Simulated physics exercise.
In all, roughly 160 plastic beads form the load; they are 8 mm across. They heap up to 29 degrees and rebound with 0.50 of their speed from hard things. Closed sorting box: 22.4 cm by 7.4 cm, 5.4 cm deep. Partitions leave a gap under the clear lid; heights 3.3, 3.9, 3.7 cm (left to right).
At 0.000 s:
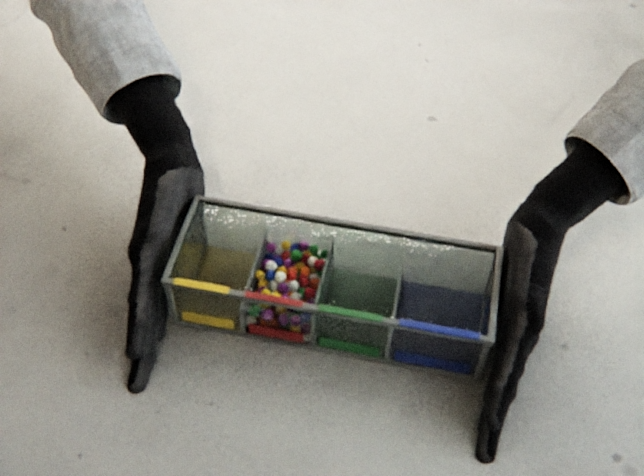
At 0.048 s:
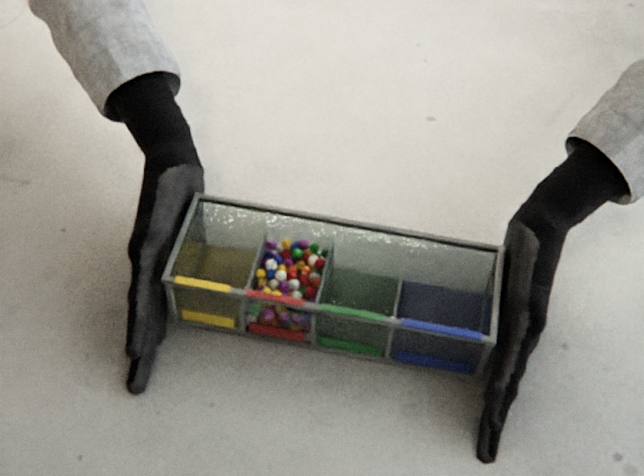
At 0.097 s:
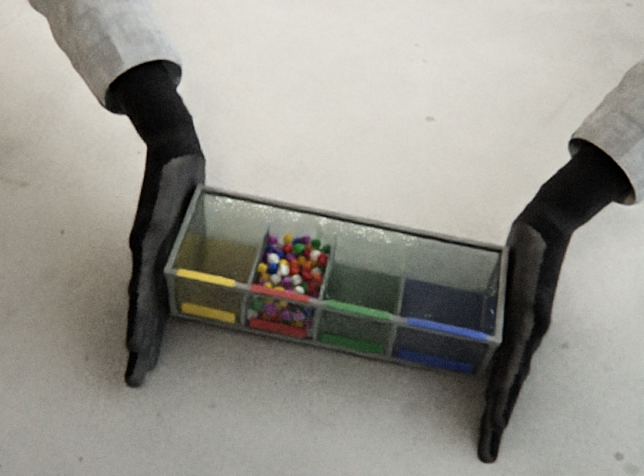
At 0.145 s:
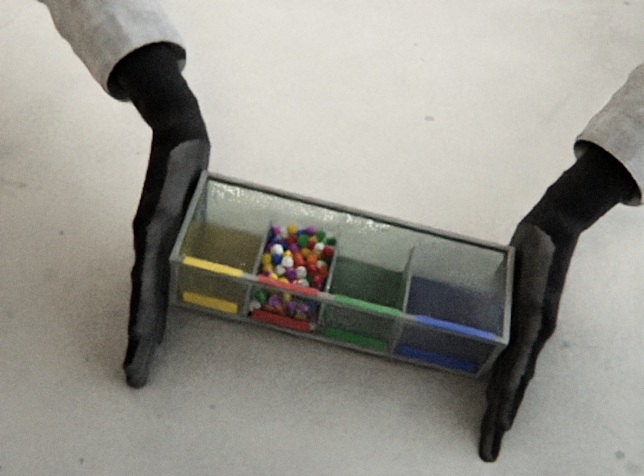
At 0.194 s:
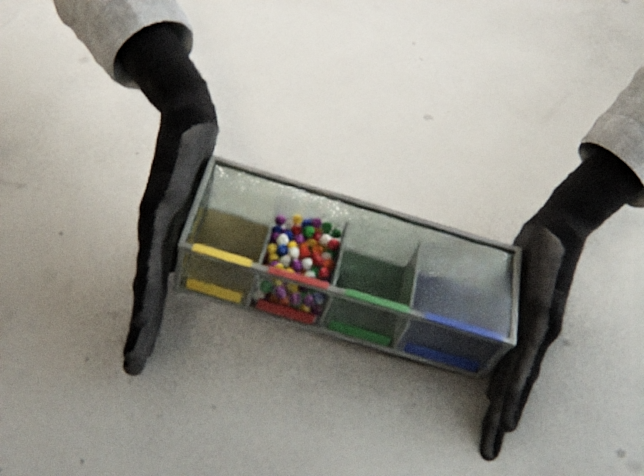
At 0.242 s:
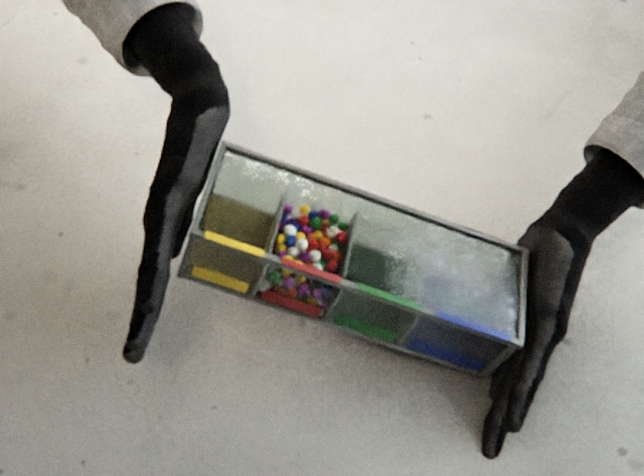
The video shows two dark hands holding a clear, closed box with yellow, red, green and blue sections, multicoloured beads filling the red one; the hands gradually raise its left end, tilting it moderately down toward the right.
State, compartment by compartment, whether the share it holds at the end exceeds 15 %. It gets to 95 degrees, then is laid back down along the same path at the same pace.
My prediction: Red: Clears the bar. Blue: Clears the bar. Green: Does not clear the bar. Yellow: Does not clear the bar.
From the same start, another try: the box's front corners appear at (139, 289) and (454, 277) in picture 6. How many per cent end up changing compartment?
It would come to roughly 65 percent.
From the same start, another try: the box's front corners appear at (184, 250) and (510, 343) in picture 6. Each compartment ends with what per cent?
Final shares, in per cent - red: 65, blue: 30, green: 10, yellow: 0.
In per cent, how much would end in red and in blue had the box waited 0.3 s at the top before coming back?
In per cent: Red 55, blue 45.
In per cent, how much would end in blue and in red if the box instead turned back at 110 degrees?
In per cent, blue gets 40, red gets 55.
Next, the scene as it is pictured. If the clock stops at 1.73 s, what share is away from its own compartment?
Some 30 per cent.
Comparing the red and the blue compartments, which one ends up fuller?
Go with red, that one ends with more.
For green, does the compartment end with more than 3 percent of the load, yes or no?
For green, the answer is affirmative.
Then, at 1.14 s, tilt 95 degrees; red 85 %, blue 10 %, green 10 %.
After 1.73 s, tilt 42 degrees; red 70 %, blue 25 %, green 5 %.
After 2.38 s, tilt 0 degrees; red 70 %, blue 25 %, green 5 %.
At rest (2.9 s), red 70 %, blue 25 %, green 5 %, yellow 0 %.
